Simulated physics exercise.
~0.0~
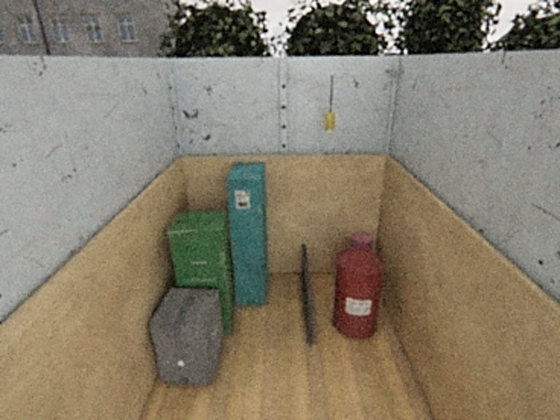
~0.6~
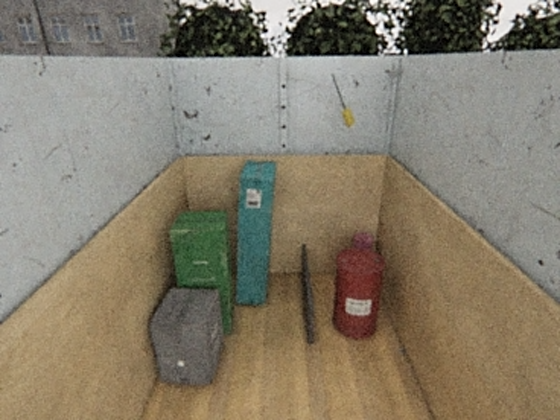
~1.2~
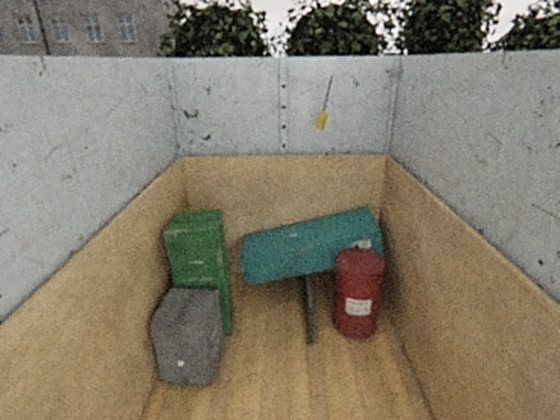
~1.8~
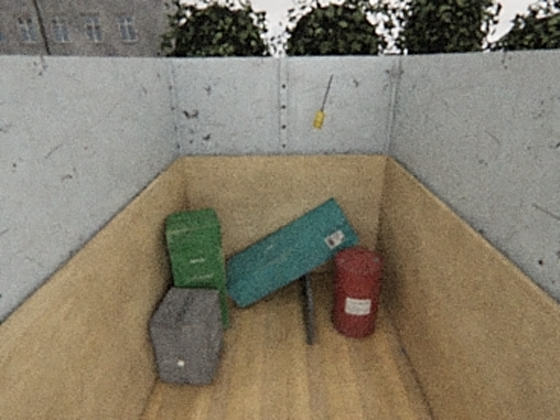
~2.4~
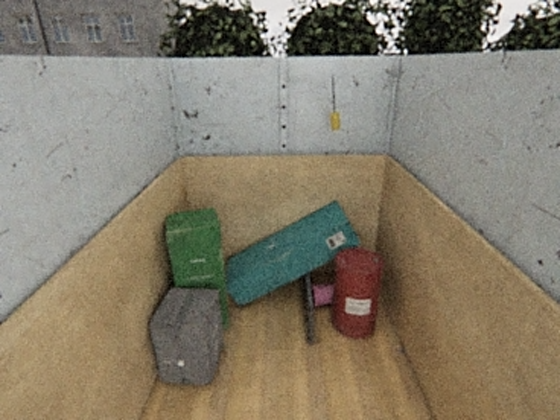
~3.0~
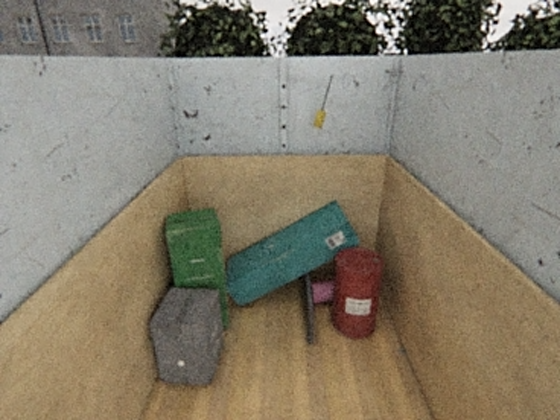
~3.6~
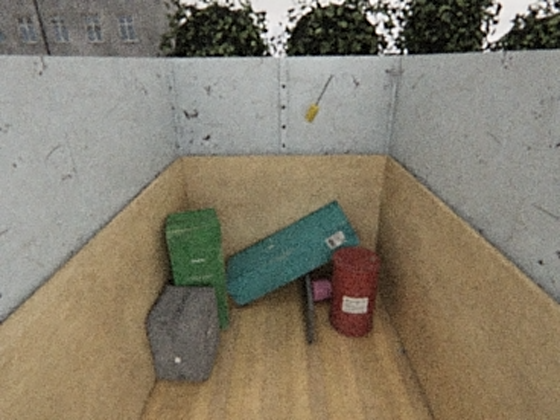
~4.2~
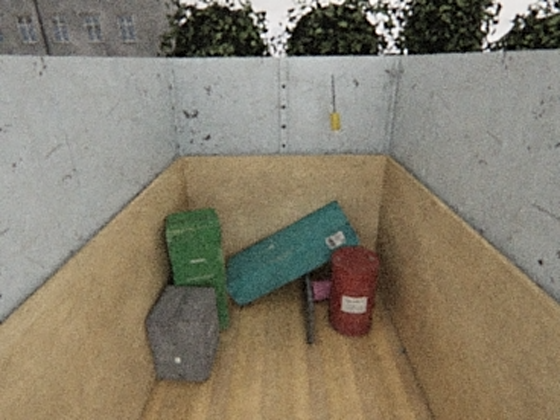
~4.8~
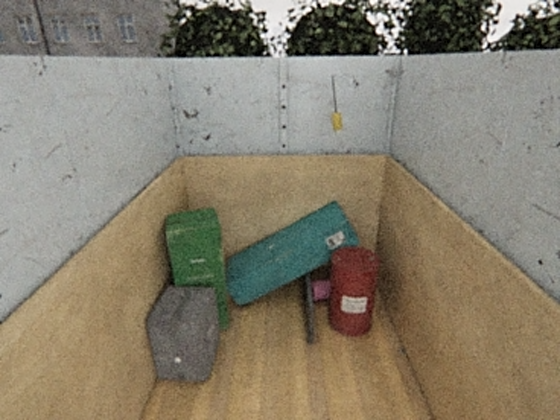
A tall turquoise box stands at the back of a van's load bay, seen from behind and above looking towards the cab, with a green box and a grey box on the left. A red drum stands on the right with a pink canister behind it, beside a low upright board, while a yellow lamp swings overhead. The turquoise box shifts slightly right, then topples right across the board, hiding the canister. It tilts back and settles slanting between the green box and the board. The pink canister reappears lying low behind the drum, and both stay down while the others remain standing.
